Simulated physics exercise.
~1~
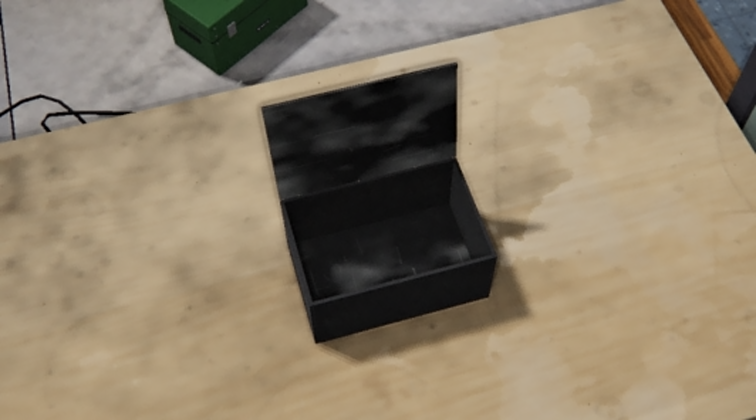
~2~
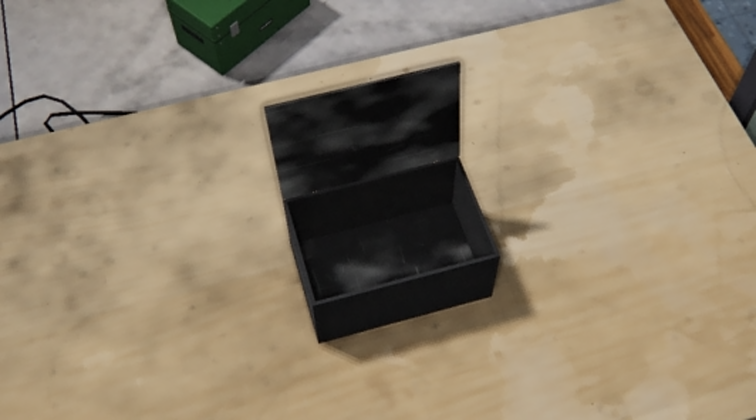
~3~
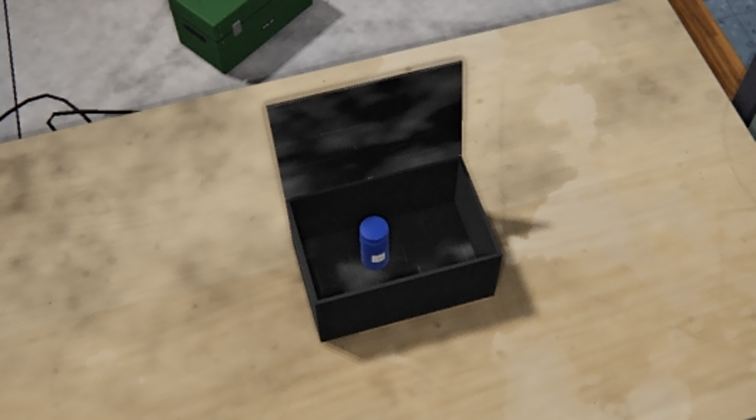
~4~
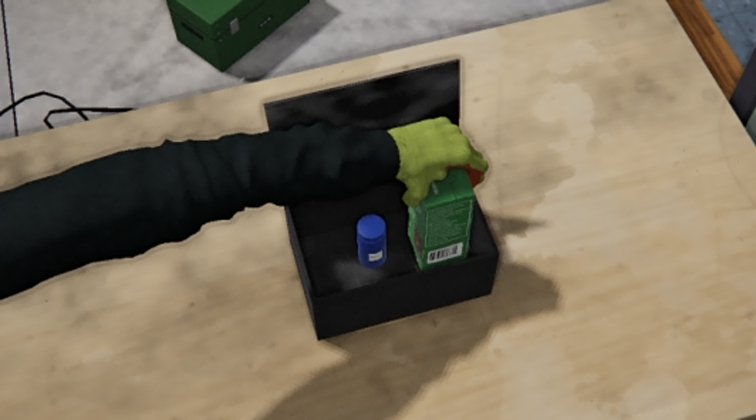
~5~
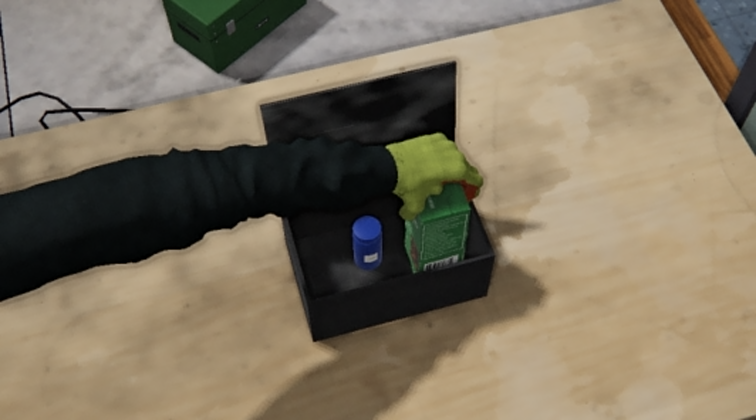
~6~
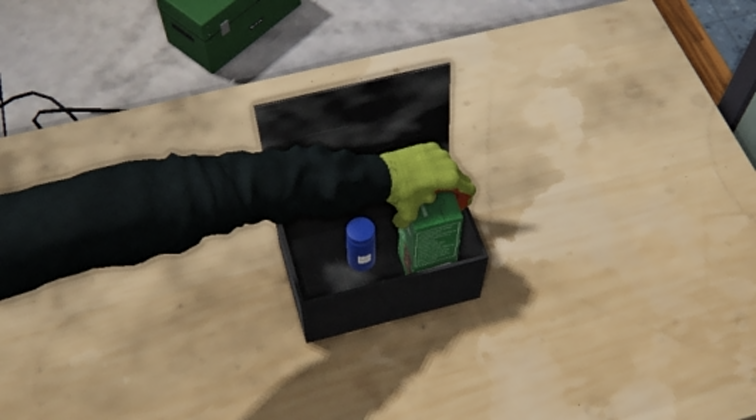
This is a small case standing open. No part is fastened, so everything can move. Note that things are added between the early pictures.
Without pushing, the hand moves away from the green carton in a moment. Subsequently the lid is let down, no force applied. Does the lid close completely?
The lid stays raised.
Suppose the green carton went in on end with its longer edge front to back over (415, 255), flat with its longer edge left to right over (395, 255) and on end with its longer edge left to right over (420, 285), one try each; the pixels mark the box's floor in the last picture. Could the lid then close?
Try one: The lid remains open; try two: It remains open; try three: It remains open.
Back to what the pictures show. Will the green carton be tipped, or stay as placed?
Well, it stays just as set.
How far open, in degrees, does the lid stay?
Close to 40 degrees.
Then, 1.10 s later than the last frame, lid starting down.
Then, 1.50 s later than the last frame, lid 66° above the rim.
Then, 1.70 s later than the last frame, lid 46° above the rim.
Then, 3.50 s later than the last frame, lid 40° above the rim.
When it is over, lid 40° above the rim; both as before. End places, in pixels of the last picture, green carton near (429, 236).
